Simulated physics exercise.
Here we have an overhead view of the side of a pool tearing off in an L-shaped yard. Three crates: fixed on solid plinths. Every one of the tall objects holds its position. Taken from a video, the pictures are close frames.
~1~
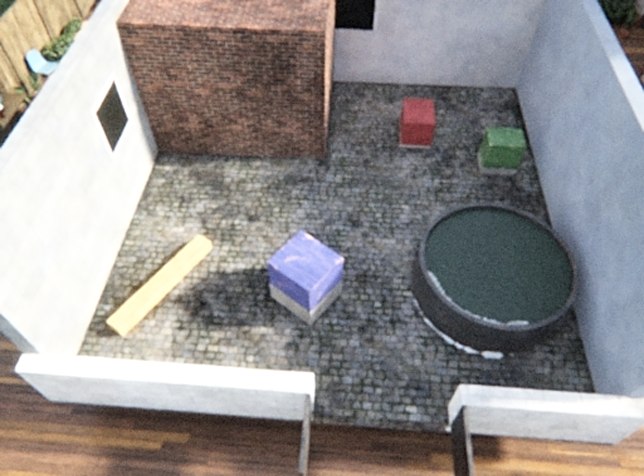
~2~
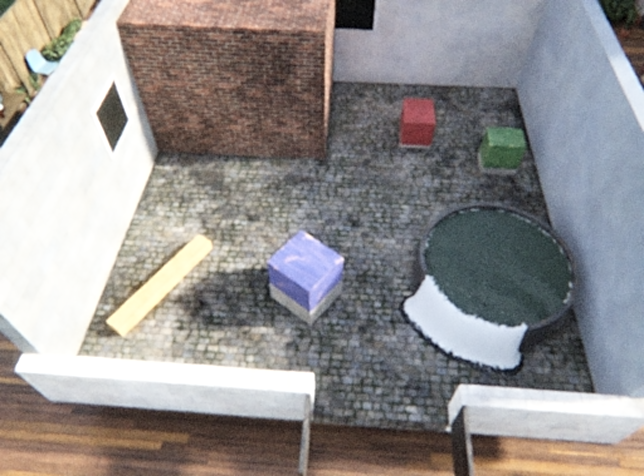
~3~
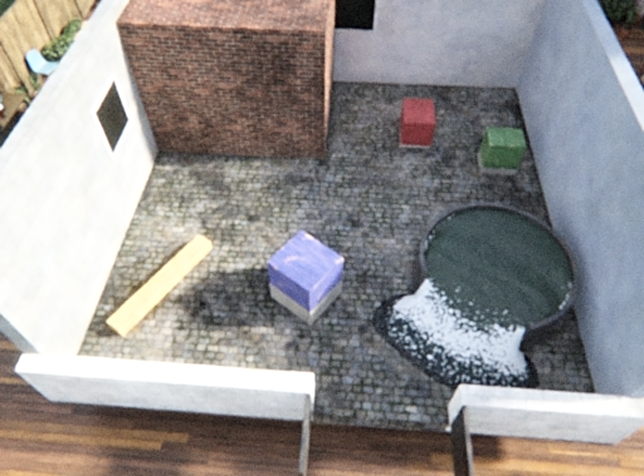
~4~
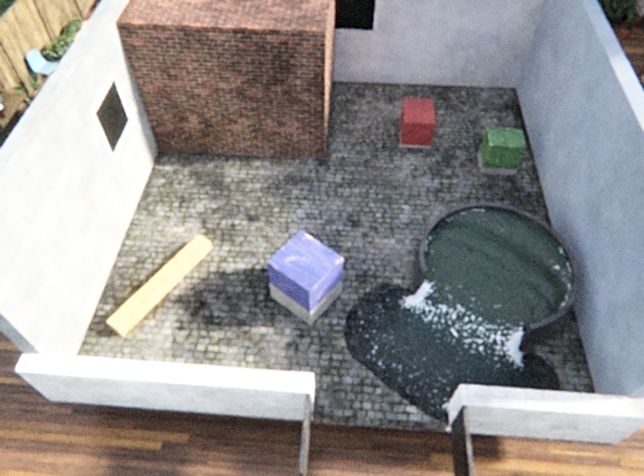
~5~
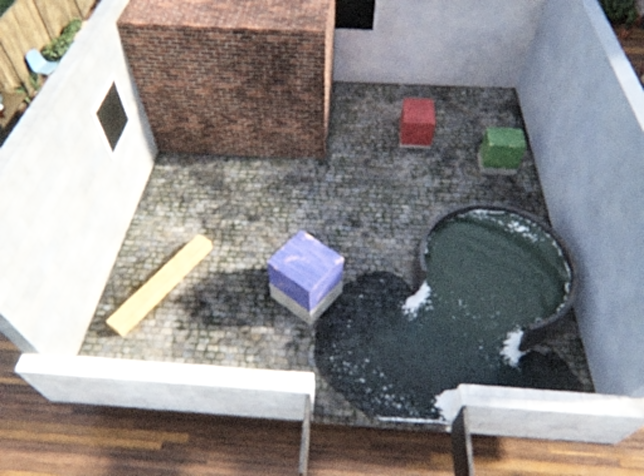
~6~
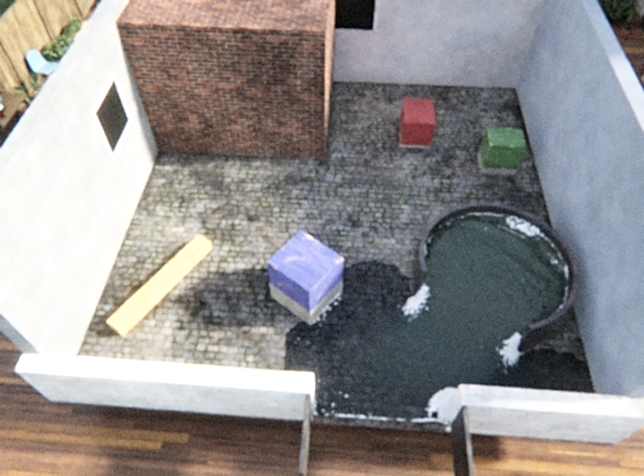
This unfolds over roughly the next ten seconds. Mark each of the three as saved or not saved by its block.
Green crate - saved; blue crate - saved; red crate - saved.
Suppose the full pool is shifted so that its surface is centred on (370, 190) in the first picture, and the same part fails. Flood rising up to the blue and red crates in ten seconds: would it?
As I see it, the blue crate gets flooded, and the red crate gets flooded too.
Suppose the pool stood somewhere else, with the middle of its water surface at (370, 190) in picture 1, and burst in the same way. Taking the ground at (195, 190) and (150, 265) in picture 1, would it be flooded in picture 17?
The first is wetted, and then the second is wetted.
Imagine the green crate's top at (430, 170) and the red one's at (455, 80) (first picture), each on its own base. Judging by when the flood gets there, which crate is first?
The blue crate is first.
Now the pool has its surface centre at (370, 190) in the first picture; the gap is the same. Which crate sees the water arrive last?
Red one.
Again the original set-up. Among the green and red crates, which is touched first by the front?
That's the green-painted one.
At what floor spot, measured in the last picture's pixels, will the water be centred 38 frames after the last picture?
Estimate: (347, 291).
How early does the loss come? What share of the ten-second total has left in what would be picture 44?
I'd say about 90 per cent.
A moment on, water covers 20 % of the floor; the green crate not reached, the blue crate water round its plinth, the red crate not reached.
Next, water covers 25 % of the floor; the green crate not reached, the blue crate water round its plinth, the red crate not reached.
Then, water covers 35 % of the floor; the green crate water round its plinth, the blue crate water round its plinth, the red crate not reached.
Later, water covers 60 % of the floor; the green crate water round its plinth, the blue crate water round its plinth, the red crate water round its plinth.
In the end, water covers 70 % of the floor; the green crate stayed above the water, the blue crate stayed above the water, the red crate stayed above the water.
